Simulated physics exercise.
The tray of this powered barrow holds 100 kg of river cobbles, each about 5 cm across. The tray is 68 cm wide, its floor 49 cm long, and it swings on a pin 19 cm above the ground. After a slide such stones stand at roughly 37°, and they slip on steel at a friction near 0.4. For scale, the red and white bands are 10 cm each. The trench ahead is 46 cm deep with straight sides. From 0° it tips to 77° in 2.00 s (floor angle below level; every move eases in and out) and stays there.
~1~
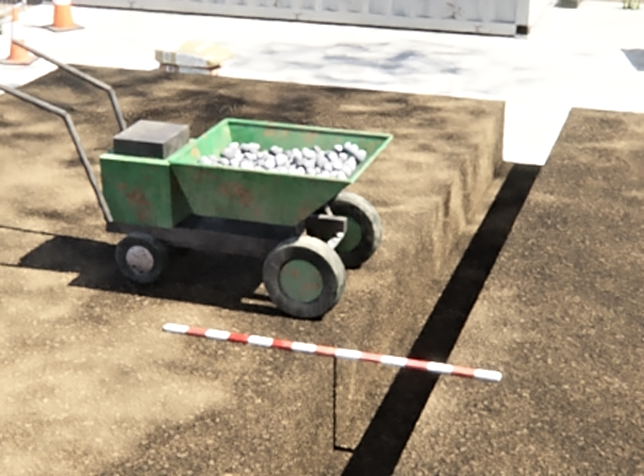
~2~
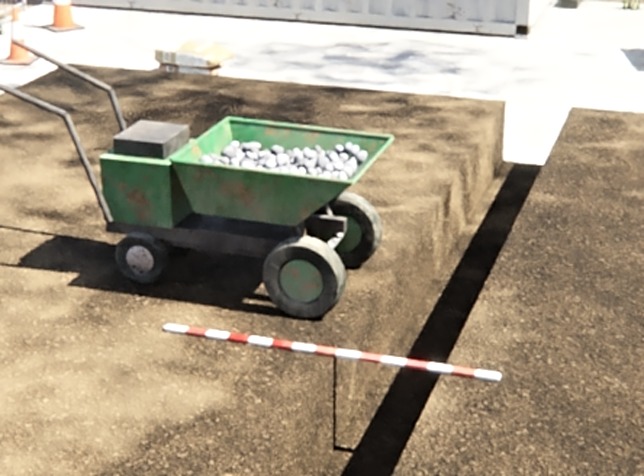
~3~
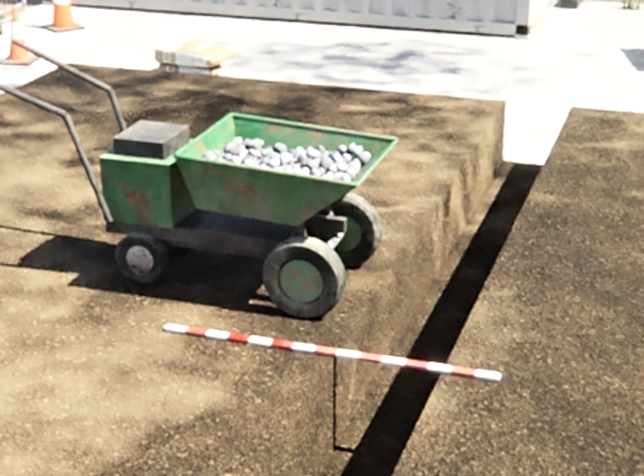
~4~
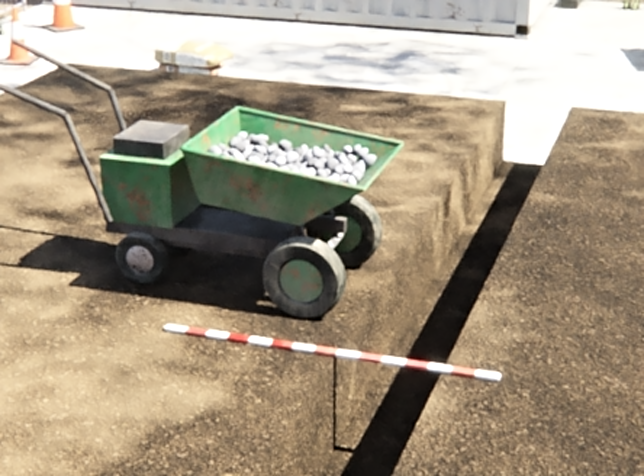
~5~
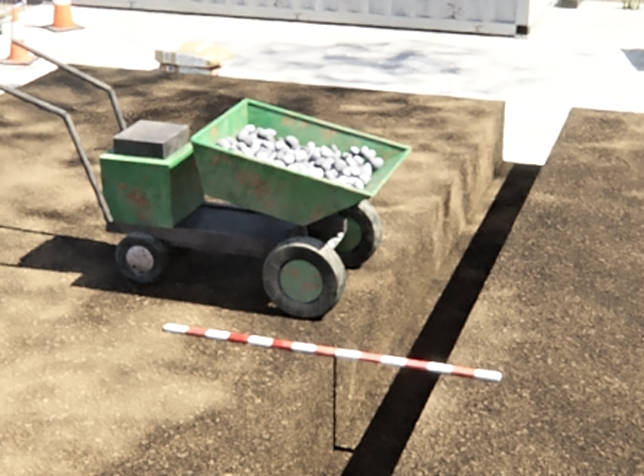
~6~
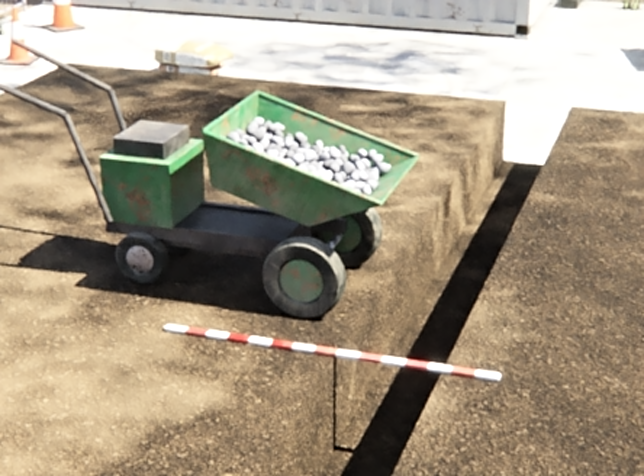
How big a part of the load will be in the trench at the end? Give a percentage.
About 67 per cent.
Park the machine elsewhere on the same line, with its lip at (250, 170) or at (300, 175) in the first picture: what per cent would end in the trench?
Near 65 per cent from the first place, 100 from the second.
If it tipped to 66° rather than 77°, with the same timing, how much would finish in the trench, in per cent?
It would be near 60 per cent.
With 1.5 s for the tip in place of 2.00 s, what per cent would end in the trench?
Then about 65 per cent.
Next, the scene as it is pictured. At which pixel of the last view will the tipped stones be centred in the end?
Their middle is at about (453, 380).
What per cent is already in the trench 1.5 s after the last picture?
About 60 per cent by then.
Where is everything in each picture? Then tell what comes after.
In the first picture, the tray is at 0°, its lip at (351, 182); the top of the load is at (316, 156).
The second picture shows lip at (353, 183), floor tilted 1°, highest stones at (305, 156).
In the third picture, the tray is at 3°, its lip at (357, 185); the top of the load is at (296, 156).
In the fourth picture, the tray is at 7°, its lip at (364, 189); the top of the load is at (266, 149).
The fifth picture shows lip at (372, 196), floor tilted 11°, highest stones at (259, 141).
The sixth picture shows lip at (381, 204), floor tilted 17°, highest stones at (261, 132).
Then, 0.9 s after the last picture the floor is at 65°, 94 % in the tray, 6 % in the trench; the foremost stones are at (461, 307).
Then, 1.5 s after the last picture the floor is at 77°, 7 % in the tray, 59 % in the trench, 34 % past the trench; the foremost stones are at (593, 323).
Then, 1.9 s after the last picture the floor is at 77°, 0 % in the tray, 67 % in the trench, 33 % past the trench; the foremost stones are at (632, 326).
Then, 3.8 s after the last picture the floor is at 77°, 0 % in the tray, 67 % in the trench, 33 % past the trench; the foremost stones are at (636, 326).
